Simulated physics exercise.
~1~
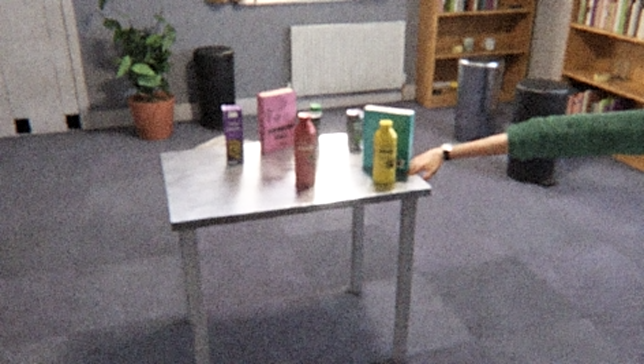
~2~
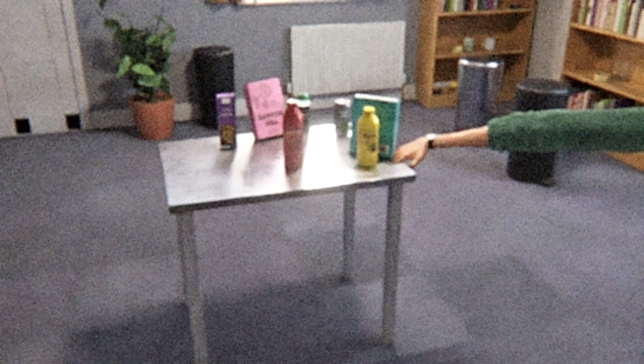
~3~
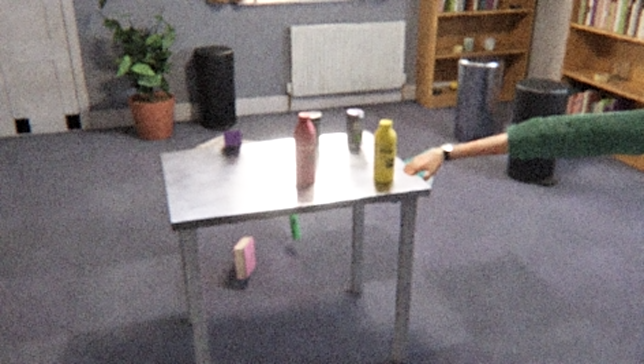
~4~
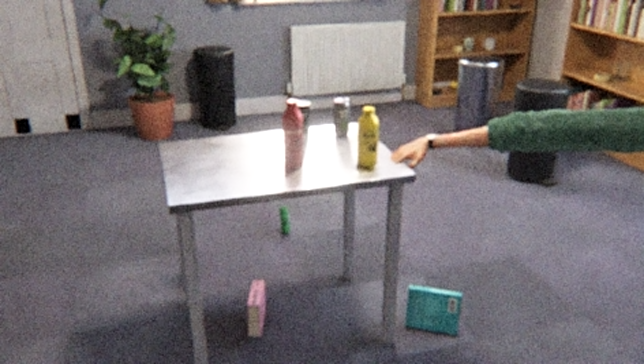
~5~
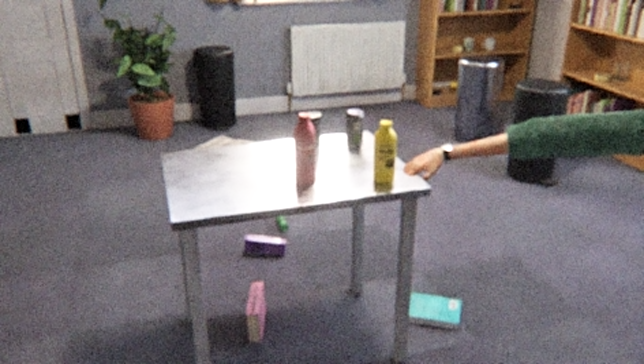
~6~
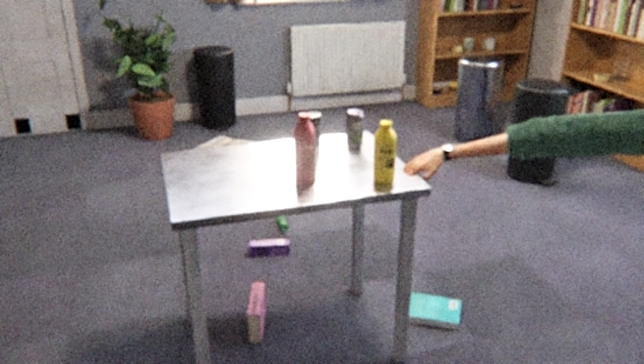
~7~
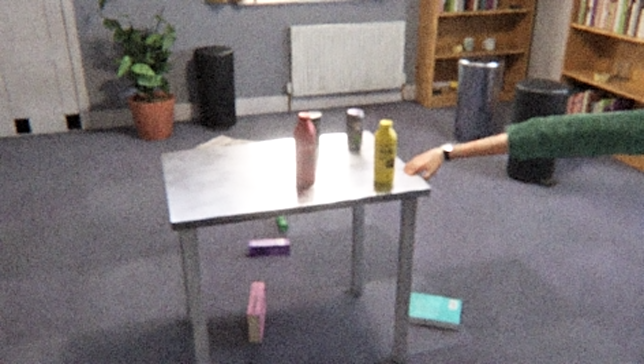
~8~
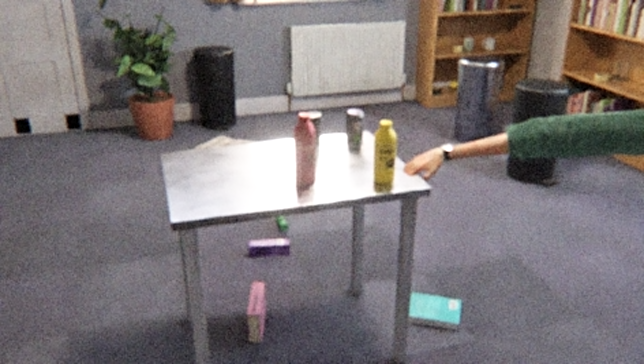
The clip shows a hand jerking a small metal table back and forth, toppling a pink book, a turquoise book, a purple carton and a green shaker onto the floor. The red and yellow bottles and a grey can remain standing on top as everything comes to rest.
